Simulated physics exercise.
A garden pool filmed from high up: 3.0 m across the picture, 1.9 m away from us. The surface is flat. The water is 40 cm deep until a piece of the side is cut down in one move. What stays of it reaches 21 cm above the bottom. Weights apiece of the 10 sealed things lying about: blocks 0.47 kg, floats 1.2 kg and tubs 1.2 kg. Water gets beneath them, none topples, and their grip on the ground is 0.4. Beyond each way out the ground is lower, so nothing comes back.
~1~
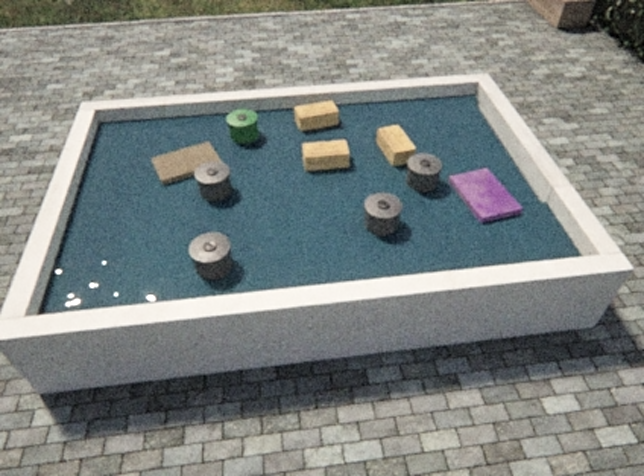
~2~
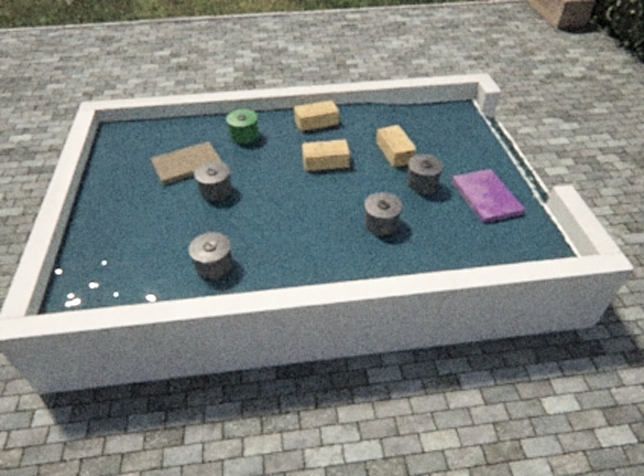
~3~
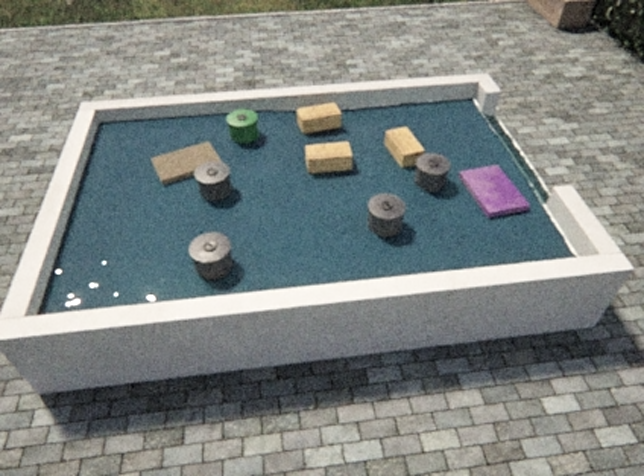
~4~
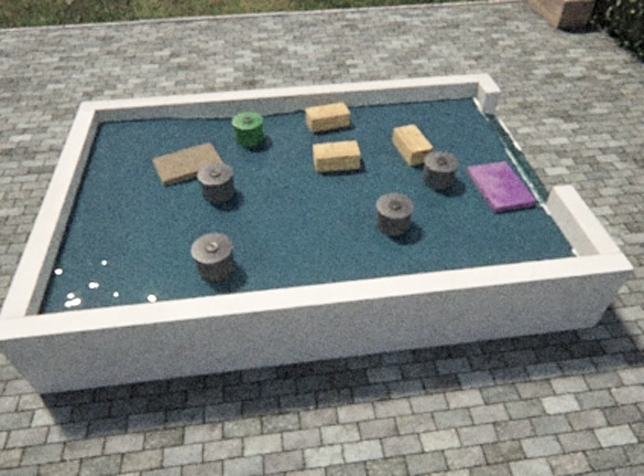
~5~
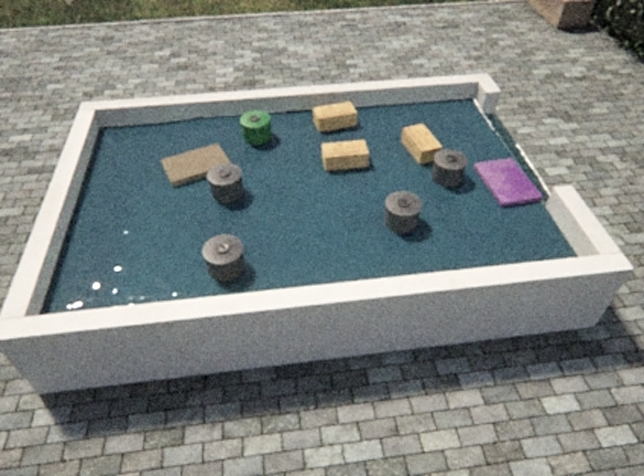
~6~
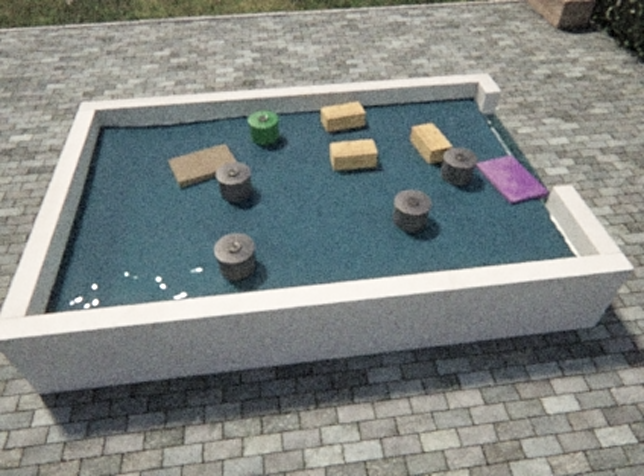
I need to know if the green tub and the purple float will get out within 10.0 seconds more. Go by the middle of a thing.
Green tub stays inside; purple float gets out.
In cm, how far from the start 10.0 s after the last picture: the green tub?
Roughly 60 cm.
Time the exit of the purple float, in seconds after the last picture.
At about 0.5 s.
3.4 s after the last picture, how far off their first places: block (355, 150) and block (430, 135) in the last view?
In turn: 50 cm, 80 cm.
Then, 0.8 s after the last picture the green tub is near (271, 122), 0.2 m from its start, afloat; the purple float has gone out; 1 of 10 are out; 9 afloat.
Then, 3.4 s after the last picture the green tub is near (289, 122), 0.3 m from its start, afloat; the purple float has gone out; 1 of 10 are out; 9 afloat.
Then, 6.0 s after the last picture the green tub is near (300, 124), 0.4 m from its start, afloat; the purple float has gone out; 1 of 10 are out; 9 afloat.
Then, 10.0 s after the last picture the green tub is near (320, 124), 0.6 m from its start, afloat; the purple float has gone out; 1 of 10 are out; 9 afloat.
